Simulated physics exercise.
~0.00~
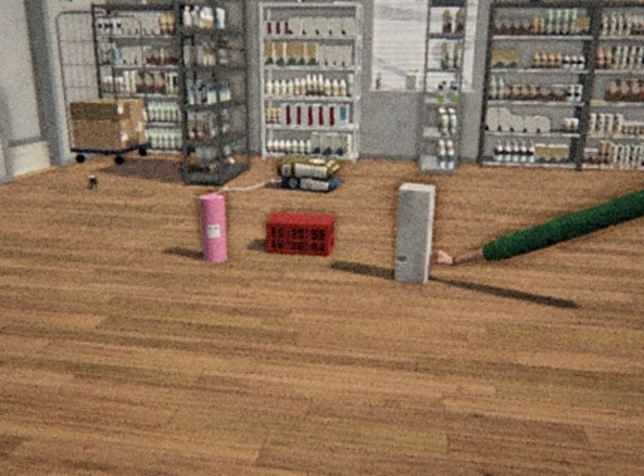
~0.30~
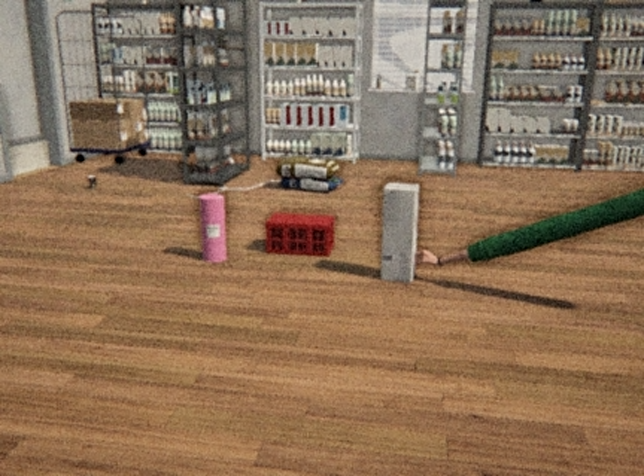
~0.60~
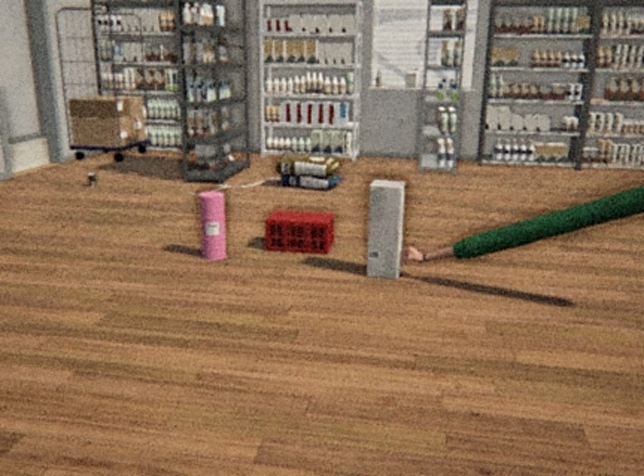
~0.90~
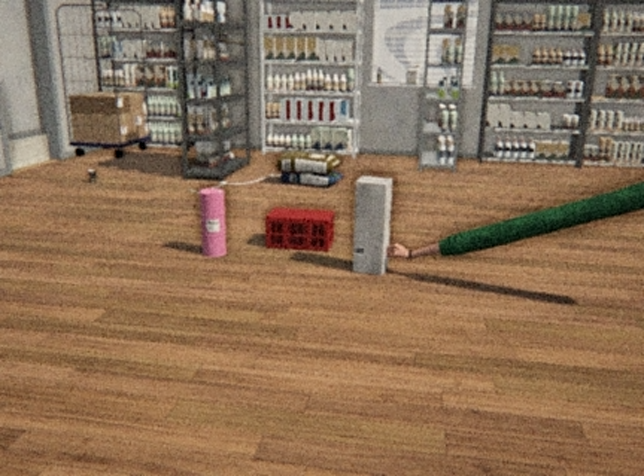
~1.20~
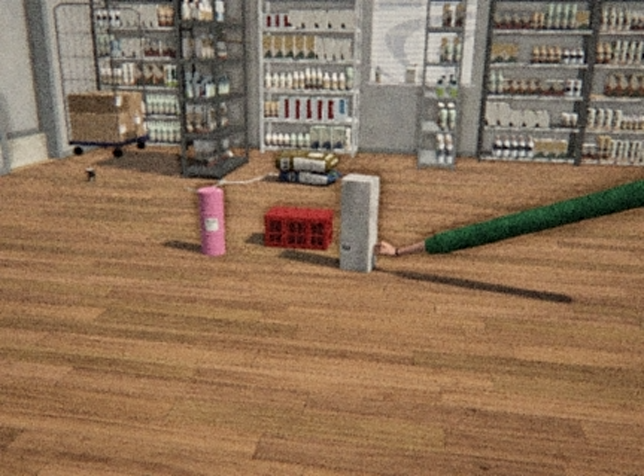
To begin with, a tall white box stands upright on a wooden floor, with a red crate and a pink canister to its left and stocked shelves behind. A hand at the end of a long green sleeve reaches in from the right, its finger pointing at the lower part of the box. The hand advances leftward, and the box slides left ahead of it, staying upright. Bit by bit, the box draws nearer to the crate, which stays put, as does the canister. Finally, the box still stands, just right of the crate, with the fingertip close beside it.
